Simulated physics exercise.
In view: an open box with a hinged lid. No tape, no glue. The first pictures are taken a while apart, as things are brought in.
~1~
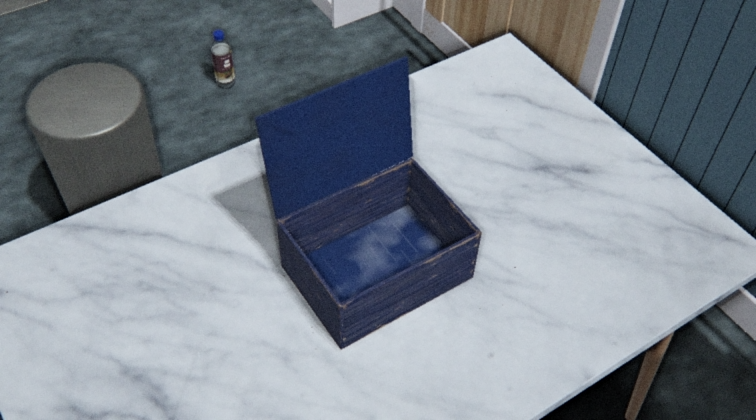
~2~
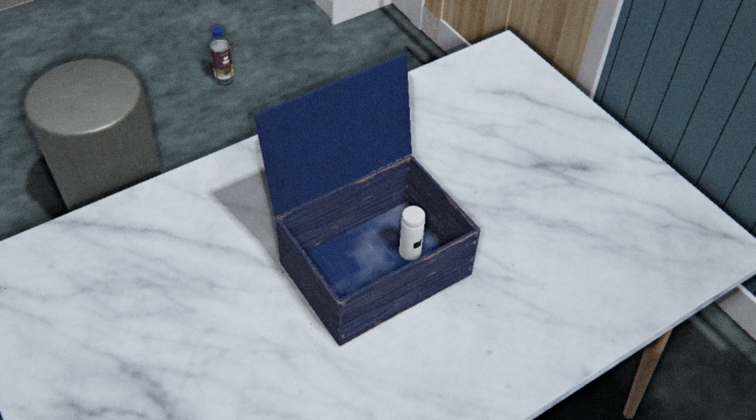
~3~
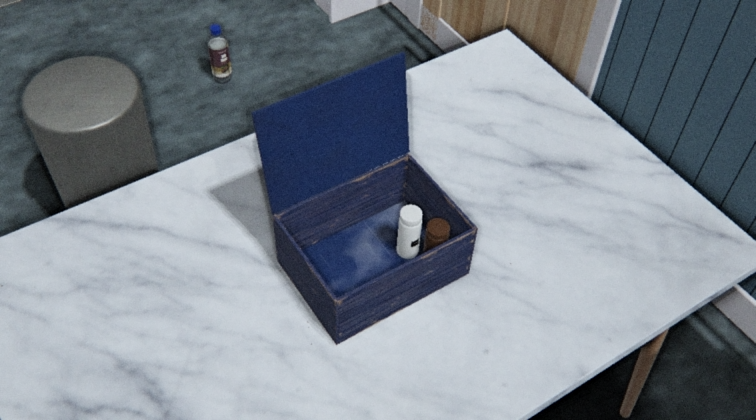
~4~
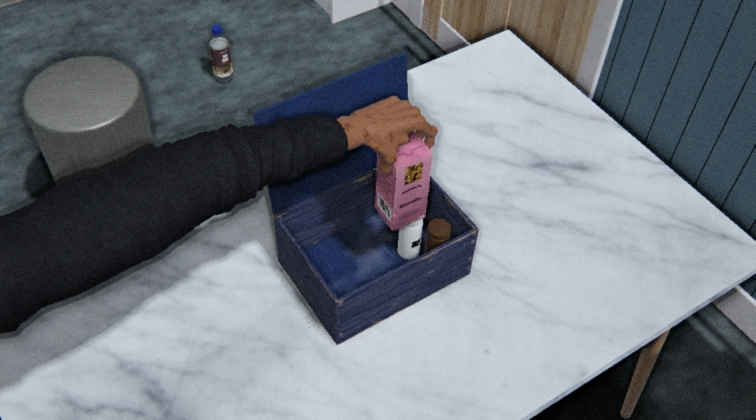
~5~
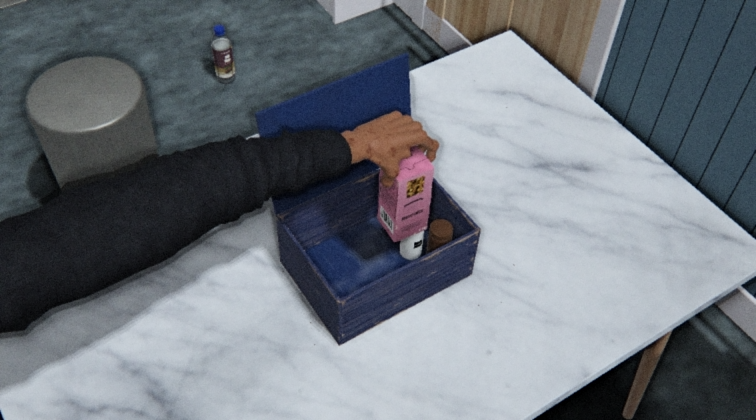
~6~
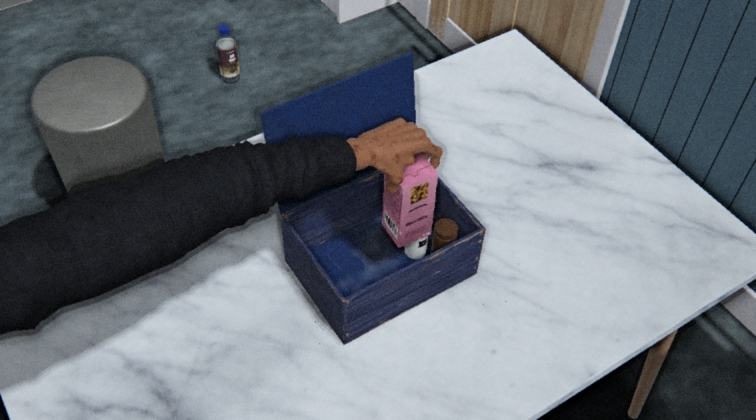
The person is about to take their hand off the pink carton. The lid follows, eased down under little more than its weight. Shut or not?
The lid shuts flat.
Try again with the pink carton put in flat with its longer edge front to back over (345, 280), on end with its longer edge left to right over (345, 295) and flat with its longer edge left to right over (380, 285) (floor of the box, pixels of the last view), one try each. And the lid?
First try: It closes; second try: It will not close; third try: It closes.
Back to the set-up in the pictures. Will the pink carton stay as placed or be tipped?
It tips.
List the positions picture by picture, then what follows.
In the first frame, the last thing is not in view yet.
In the second frame, the last thing is not in view yet; white shaker (412, 233).
In the third frame, the last thing is not in view yet; white shaker (409, 232).
In the fourth frame, still above its spot; pink carton (403, 182); white shaker (410, 232).
In the fifth frame, still above its spot; pink carton (405, 194).
In the sixth frame, put in, still held; pink carton (409, 200).
Then, 0.40 s past the last view, pink carton rocked 59° from its first pose near (377, 267); white shaker rocked 7° from its first pose.
Then, 1.10 s past the last view, lid starting down; pink carton on its side near (366, 262).
Then, 1.70 s past the last view, lid 53° above the rim; pink carton on its side near (366, 262).
Then, 2.20 s past the last view, lid 15° above the rim; pink carton on its side near (366, 262).
Finally, lid shut; down or leaning hard in the box, pink carton; the other 2 still in place. Final places as the last picture's camera would see them, pink carton near (366, 262).
